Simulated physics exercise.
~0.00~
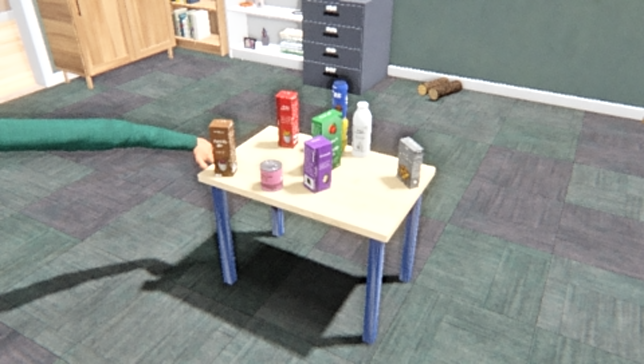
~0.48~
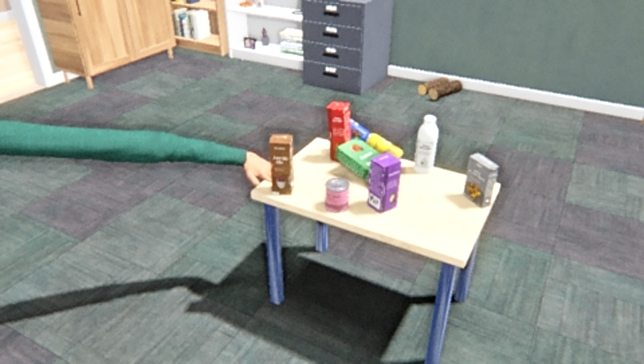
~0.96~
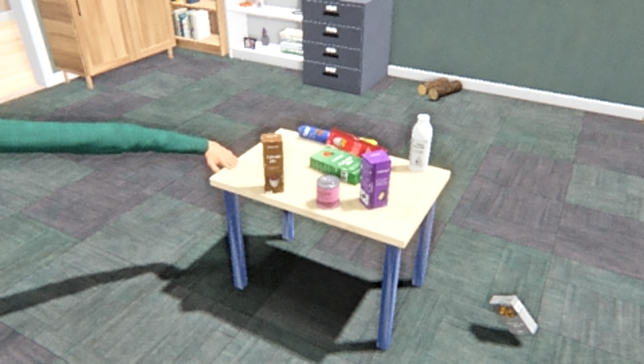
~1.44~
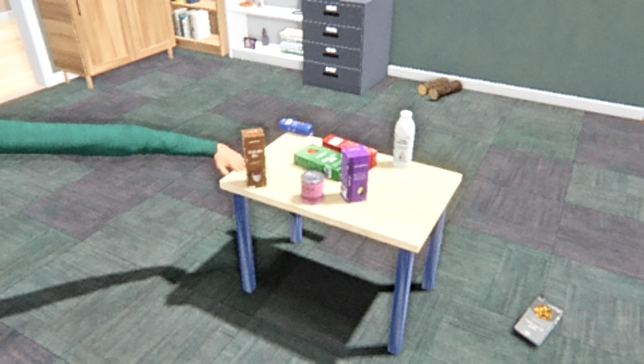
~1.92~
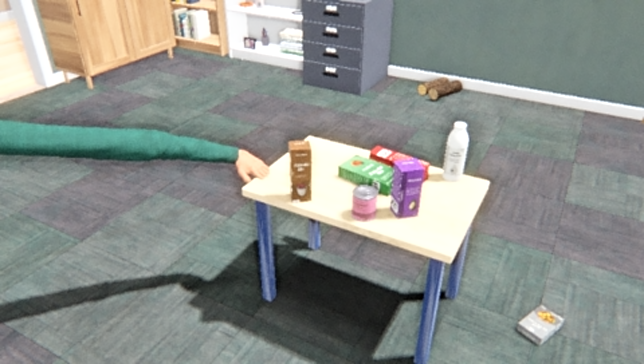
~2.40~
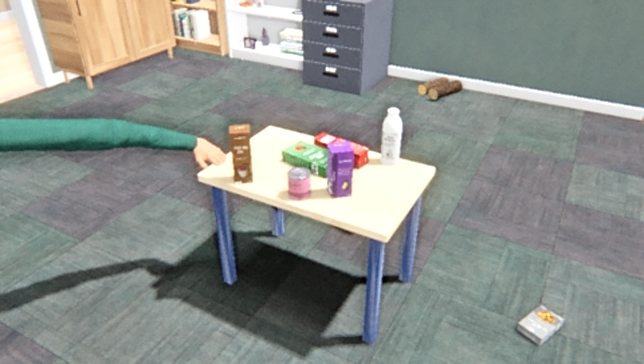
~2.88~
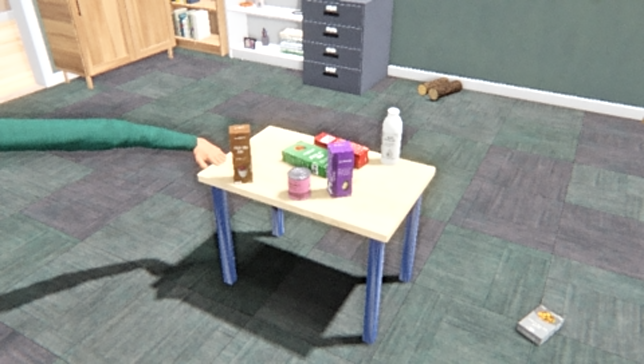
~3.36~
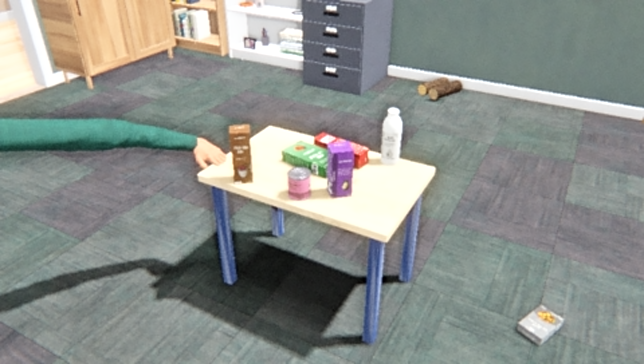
At first, a green-sleeved arm rests its hand at the left edge of a small table crowded with cartons, cans, a pink tin and a white bottle. The table jerks right, and the blue can, the yellow can and the green packet topple. It then slides back left as the red carton falls over and the grey packet drops to the floor. The table shifts right again, and the blue can disappears from the top. After it returns left and stops, the purple and brown cartons, bottle and tin still stand beside the fallen red and green boxes.
